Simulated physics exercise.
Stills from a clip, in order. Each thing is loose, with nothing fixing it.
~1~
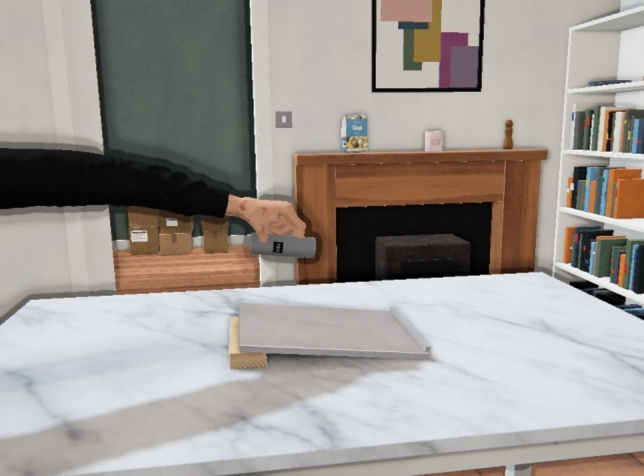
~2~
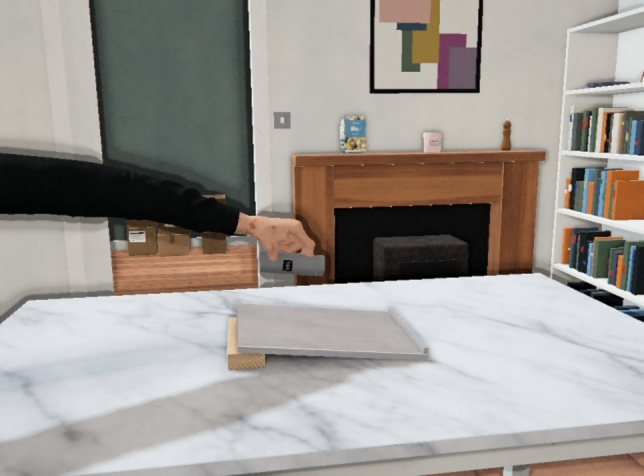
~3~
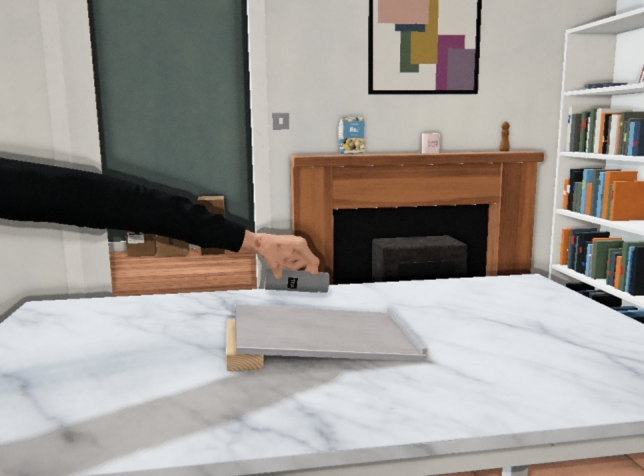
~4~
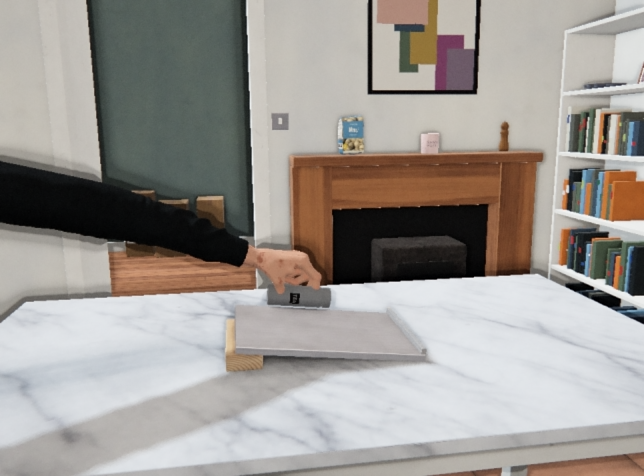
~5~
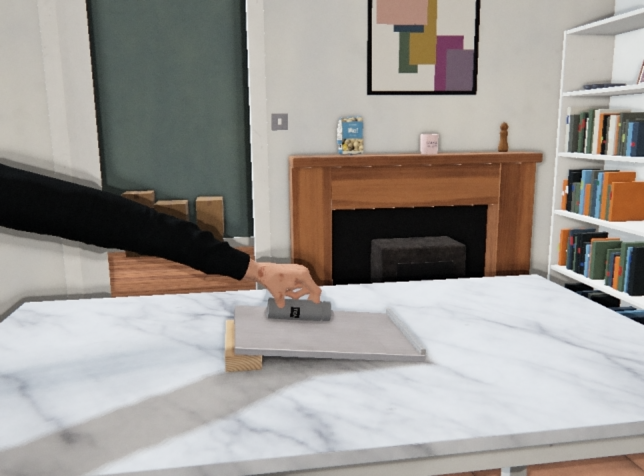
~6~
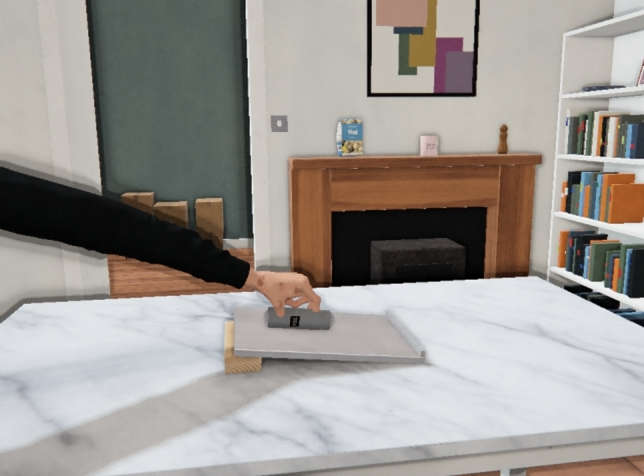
On a marble table, a hand lowers a grey cylinder onto a tilted grey board.
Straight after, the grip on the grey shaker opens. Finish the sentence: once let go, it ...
Stays in place.
Then, 0.20 s on from there, no change.
Then, 0.40 s on from there, grey shaker resting near (299, 319).
In the end, it is unmoved. At the end, from the last picture's camera, grey shaker near (299, 319). The grey shaker remains at rest.
